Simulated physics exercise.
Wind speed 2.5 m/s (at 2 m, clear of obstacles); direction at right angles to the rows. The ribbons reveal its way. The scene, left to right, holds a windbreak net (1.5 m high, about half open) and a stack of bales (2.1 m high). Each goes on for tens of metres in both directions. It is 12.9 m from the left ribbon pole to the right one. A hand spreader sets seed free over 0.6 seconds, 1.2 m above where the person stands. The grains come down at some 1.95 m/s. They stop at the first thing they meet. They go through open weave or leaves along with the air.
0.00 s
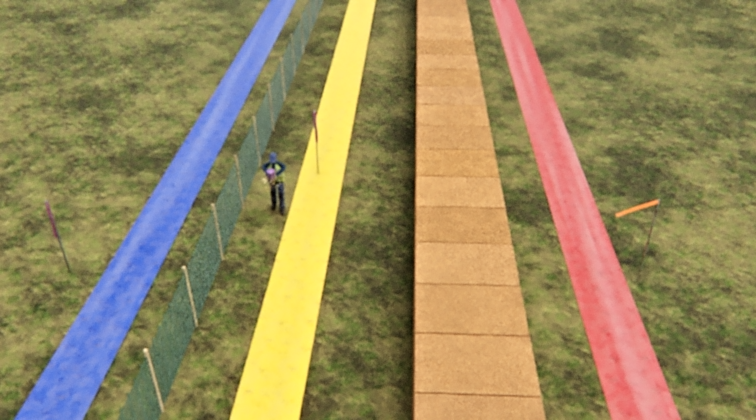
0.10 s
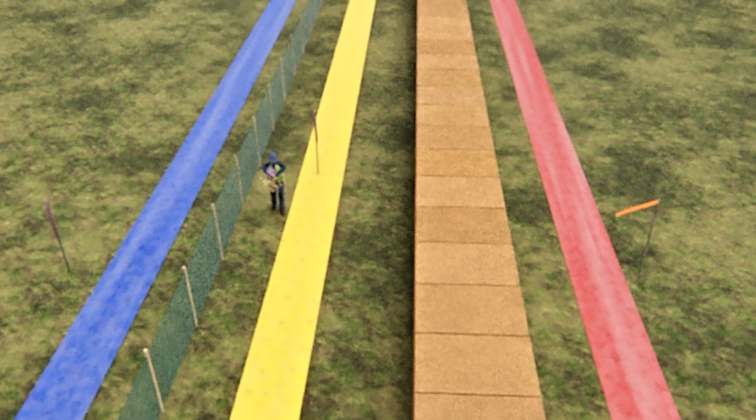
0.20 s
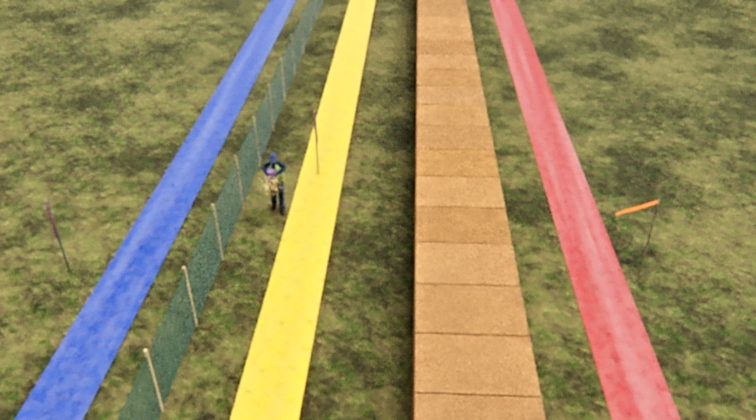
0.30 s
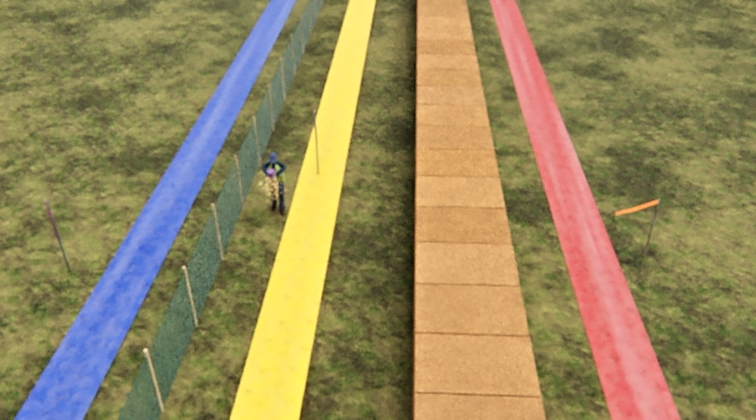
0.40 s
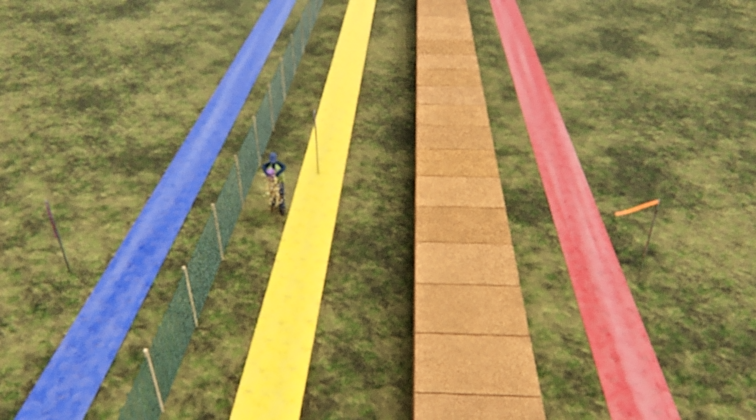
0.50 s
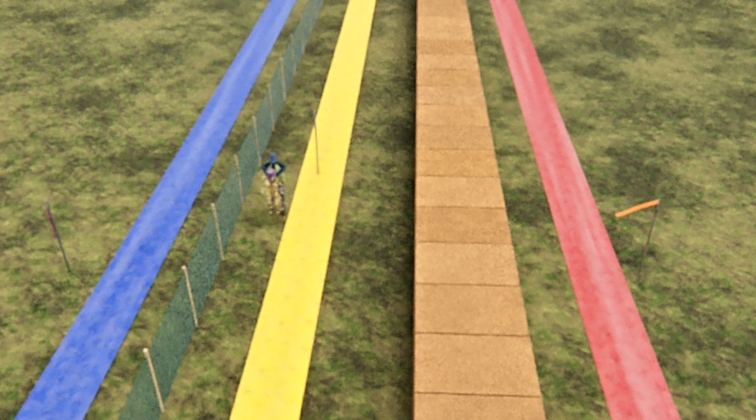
A small orange streamer on the right fluttered slightly toward the left while a person stood almost still between a low green fence and a yellow strip, with pale specks drifting down around them.
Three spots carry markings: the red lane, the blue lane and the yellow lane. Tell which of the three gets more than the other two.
It is the yellow one.
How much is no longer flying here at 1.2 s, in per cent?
Roughly 75 in a hundred.
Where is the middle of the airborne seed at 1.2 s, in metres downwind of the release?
0.0 m.
After 1.2 s, 73 % is no longer flying here, and 11 % lies on the yellow lane, 0 % on the red lane and 0 % on the blue lane; the middle of what still flies is 0.2 m above the low ground, near (282, 214).
After 2.0 s, 100 % is no longer flying here, and 21 % lies on the yellow lane, 0 % on the red lane and 0 % on the blue lane.
After 3.5 s, 100 % is no longer flying here, and 21 % lies on the yellow lane, 0 % on the red lane and 0 % on the blue lane.
After 8.0 s, 100 % is no longer flying here, and 21 % lies on the yellow lane, 0 % on the red lane and 0 % on the blue lane.
After 45.0 s, 100 % is no longer flying here, and 21 % lies on the yellow lane, 0 % on the red lane and 0 % on the blue lane.
